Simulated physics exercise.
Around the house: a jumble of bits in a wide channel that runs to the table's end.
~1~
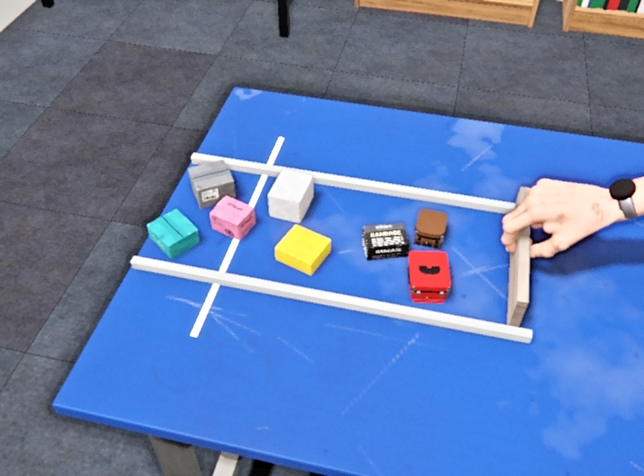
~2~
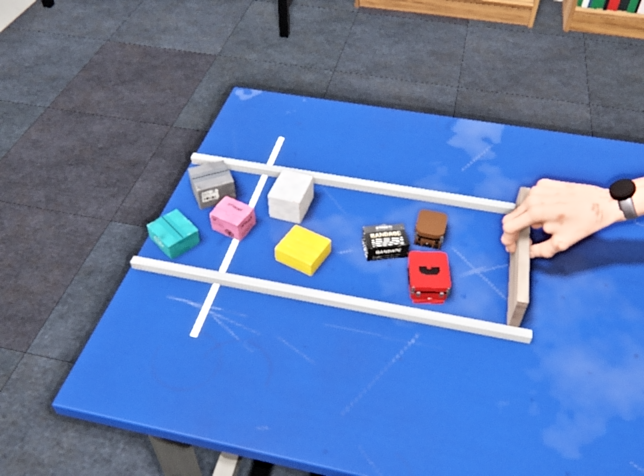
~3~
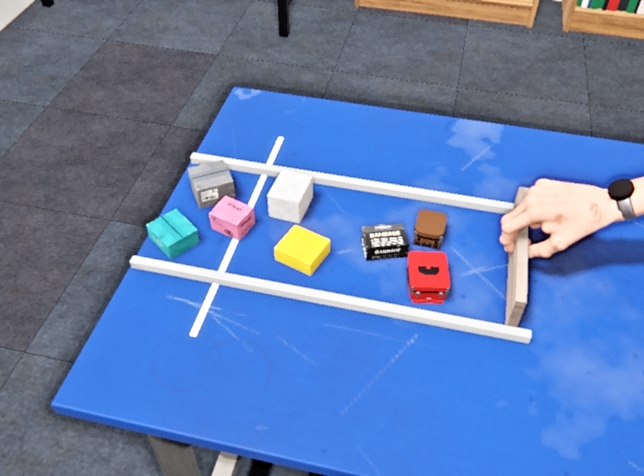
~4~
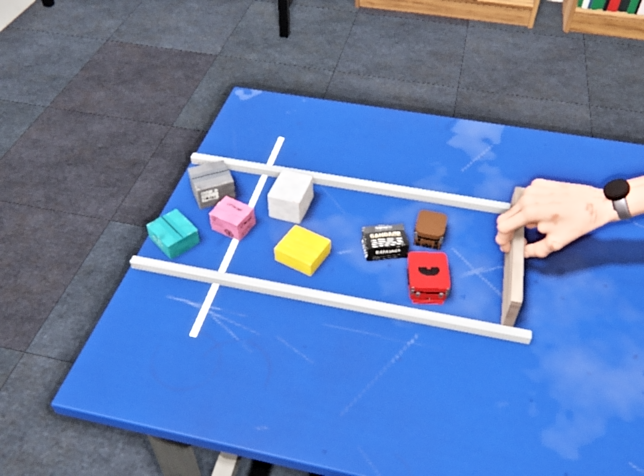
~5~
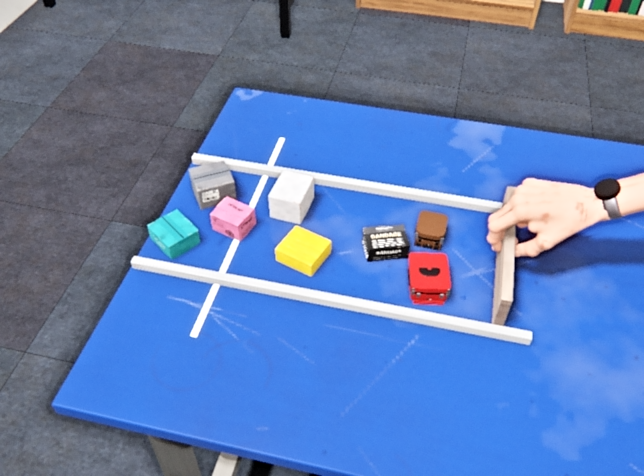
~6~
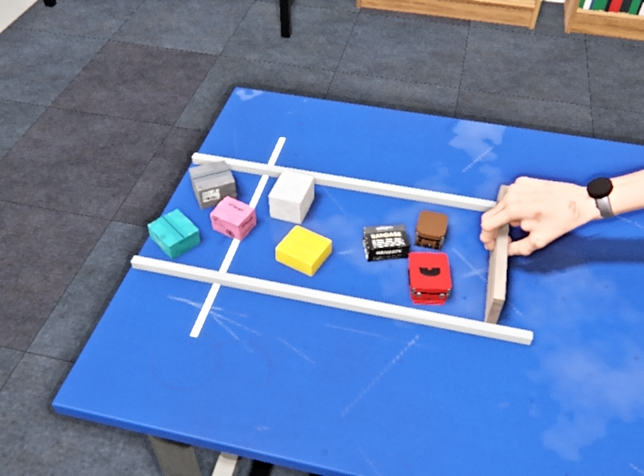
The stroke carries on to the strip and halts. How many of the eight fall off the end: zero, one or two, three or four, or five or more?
In the end the number that fall off is one or two.
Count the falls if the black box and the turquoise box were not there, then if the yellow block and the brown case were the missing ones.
Fallen: 0, and 0 in the other try.
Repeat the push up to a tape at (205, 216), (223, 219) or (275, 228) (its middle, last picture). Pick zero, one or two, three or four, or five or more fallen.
Taking them in turn, three or four; either three or four; no fall at all.
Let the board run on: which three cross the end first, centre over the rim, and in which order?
The order is the turquoise box, the grey box, the pink box.
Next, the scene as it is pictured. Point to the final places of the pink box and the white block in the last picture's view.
First (183, 204), then (216, 180).
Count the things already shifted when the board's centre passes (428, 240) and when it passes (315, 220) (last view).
The counts are 3 and 6.
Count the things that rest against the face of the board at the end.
In contact: 3.
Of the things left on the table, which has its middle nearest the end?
Foremost is the grey box.
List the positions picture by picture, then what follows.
In the first frame, turquoise box (174, 234); grey box (212, 184); pink box (233, 218); board (519, 254); tape (244, 222).
In the second frame, grey box (212, 184); white block (291, 197).
In the third frame, pink box (232, 218); red case (427, 277).
In the fourth frame, turquoise box (174, 234); board (514, 254).
In the fifth frame, grey box (213, 185); black box (386, 243).
In the sixth frame, turquoise box (175, 234); grey box (213, 184); pink box (234, 219); board (498, 252); tape (245, 223).
Soon after, none off yet; turquoise box at rest near (175, 234); grey box at rest near (213, 184); pink box at rest near (234, 219).
After that, none off yet; turquoise box moving near (167, 233); grey box moving near (207, 182); pink box displaced about its own width near (213, 209).
In the end, the number that fall off is one or two; gone, turquoise box.
